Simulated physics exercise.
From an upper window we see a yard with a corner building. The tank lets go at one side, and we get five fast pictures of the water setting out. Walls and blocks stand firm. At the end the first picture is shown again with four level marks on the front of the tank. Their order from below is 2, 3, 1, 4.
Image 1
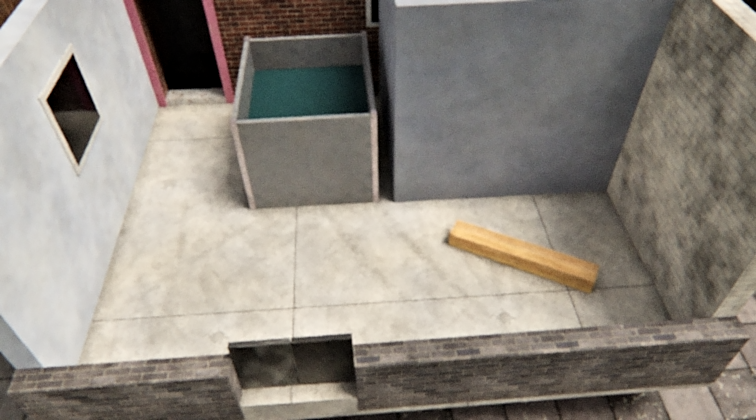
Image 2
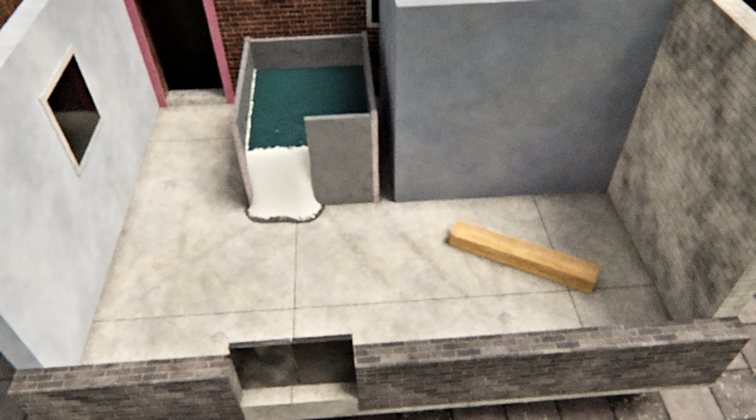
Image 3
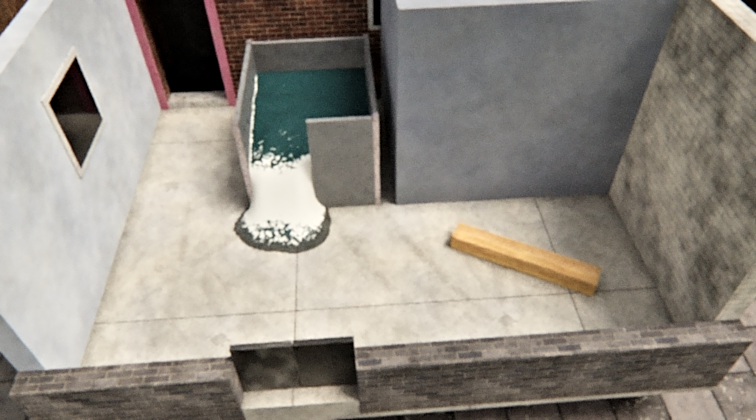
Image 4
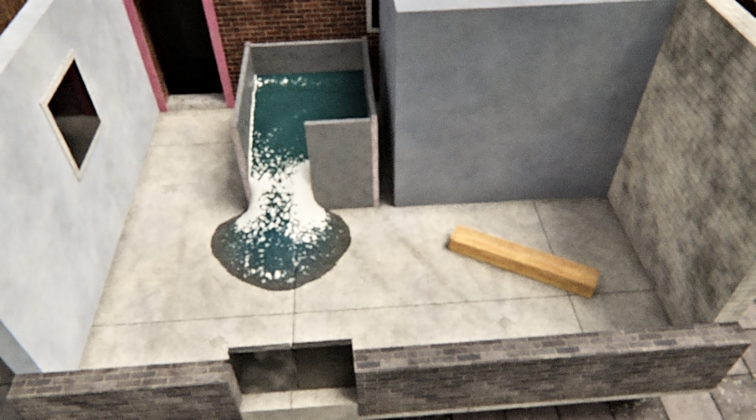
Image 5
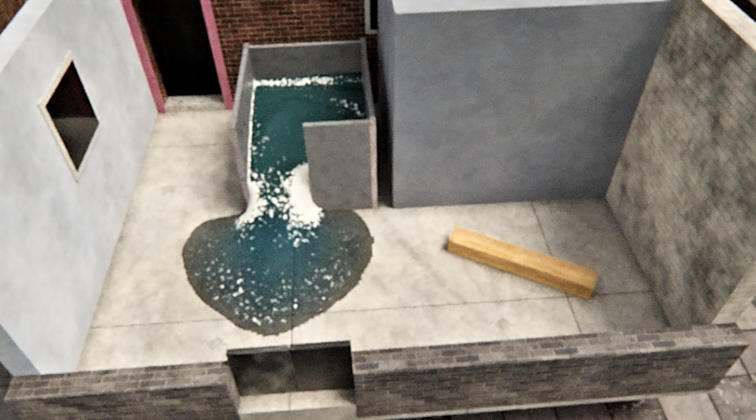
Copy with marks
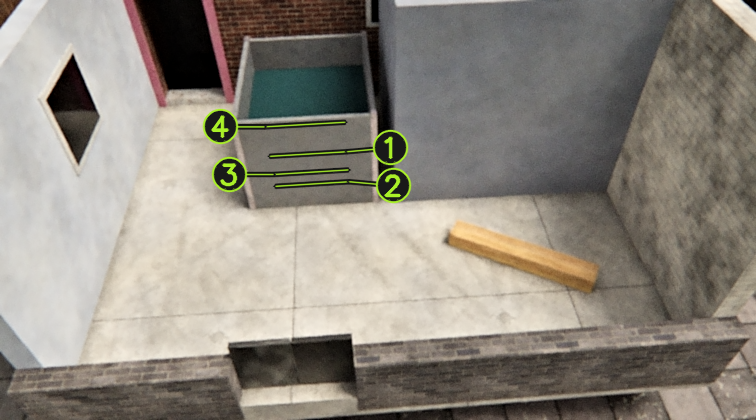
Teal water sits still in a gray tank in a walled yard, near a pink doorway and a wooden beam. Part of the tank's front opens on the left, and the water pours out in a white, foaming rush. It fans across the pale paving toward the low brick wall, leaving a widening dark patch.
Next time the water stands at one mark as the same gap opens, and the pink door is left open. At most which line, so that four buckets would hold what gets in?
Use level 1.
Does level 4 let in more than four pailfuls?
Yes.
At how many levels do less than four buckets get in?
Three of the four.
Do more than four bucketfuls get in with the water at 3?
No, not at all.
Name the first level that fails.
Level 4.
On the marked copy, 1 at (308, 154); 2 at (312, 184); 3 at (310, 172); 4 at (304, 124); from the bottom up 2, 3, 1, 4.
With 1, a bucket or two gets in.
With 2, nothing gets over.
With 3, nothing gets over.
With 4, some 15 bucketfuls get in.
